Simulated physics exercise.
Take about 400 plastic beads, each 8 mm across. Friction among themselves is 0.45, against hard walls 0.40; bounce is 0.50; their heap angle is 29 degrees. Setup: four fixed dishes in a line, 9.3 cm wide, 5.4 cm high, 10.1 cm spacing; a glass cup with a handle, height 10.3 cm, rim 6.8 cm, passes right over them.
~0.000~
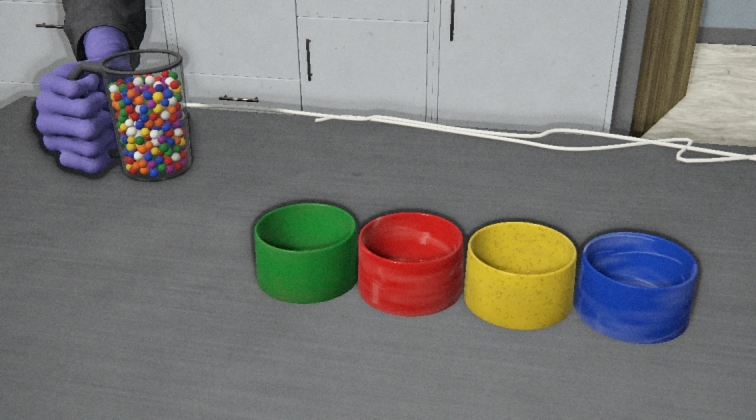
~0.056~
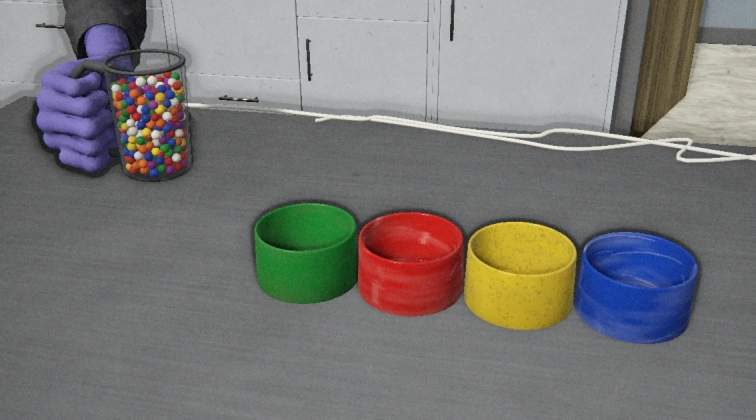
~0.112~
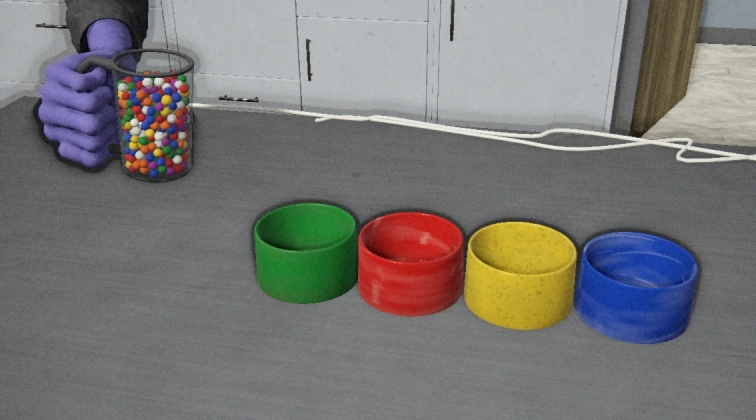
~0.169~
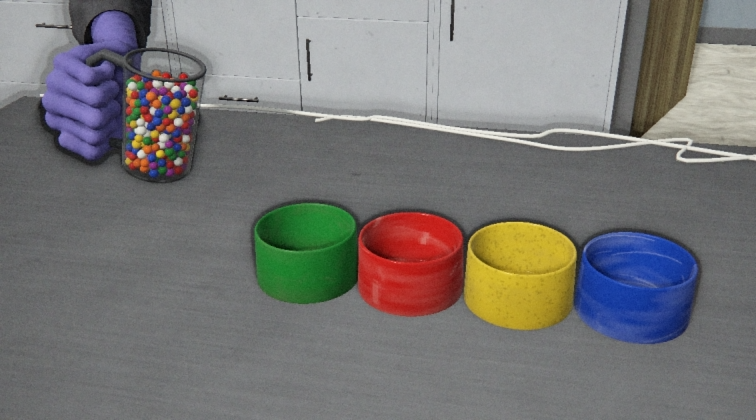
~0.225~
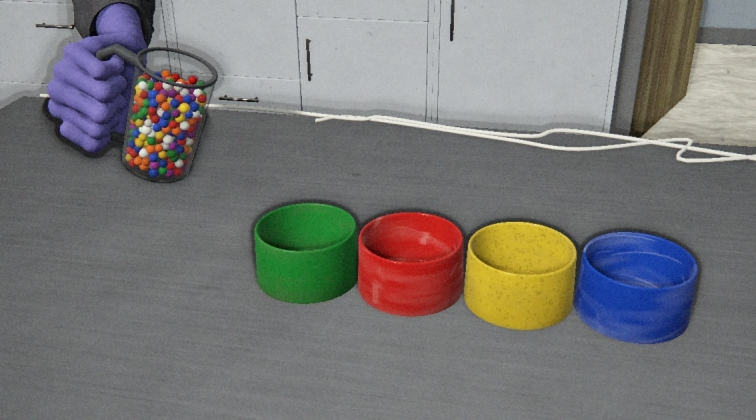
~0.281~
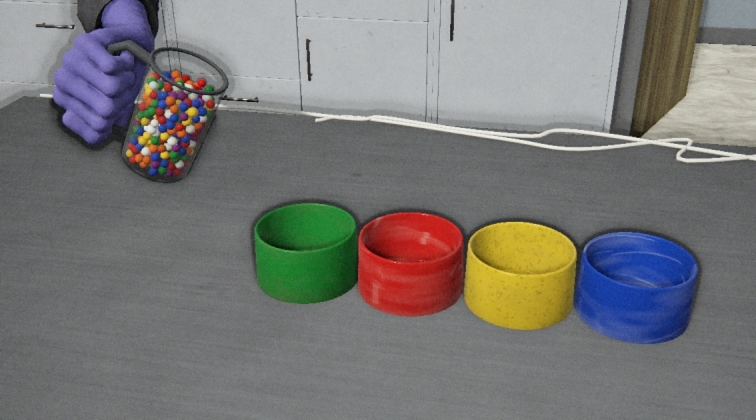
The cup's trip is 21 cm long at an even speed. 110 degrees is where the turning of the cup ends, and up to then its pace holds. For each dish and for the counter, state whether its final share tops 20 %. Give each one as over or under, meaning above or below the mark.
Red: Over, blue: Under, green: Over, yellow: Under, counter: Under.
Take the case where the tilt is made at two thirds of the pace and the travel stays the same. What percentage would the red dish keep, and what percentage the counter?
The red dish would get 90 and the counter 10.
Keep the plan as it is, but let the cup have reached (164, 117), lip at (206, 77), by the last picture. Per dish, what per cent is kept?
Kept per dish: Red = 50, blue = 0, green = 40, yellow = 0.
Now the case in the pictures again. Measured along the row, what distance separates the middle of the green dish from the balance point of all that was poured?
Some 6 cm in the +x direction.
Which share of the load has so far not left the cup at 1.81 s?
That would be some 0 per cent.
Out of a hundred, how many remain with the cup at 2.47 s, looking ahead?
Around 0 in a hundred.
After 1.20 s, tilt 110 degrees; cup holds 45 %, red 5 %, green 40 %.
After 1.81 s, tilt 110 degrees; cup holds 0 %, red 45 %, green 45 %.
Then, at 2.47 s, tilt 110 degrees; cup holds 0 %, red 45 %, green 45 %.
At rest (2.8 s), red 45 %, blue 0 %, green 45 %, yellow 0 %, counter 10 %.
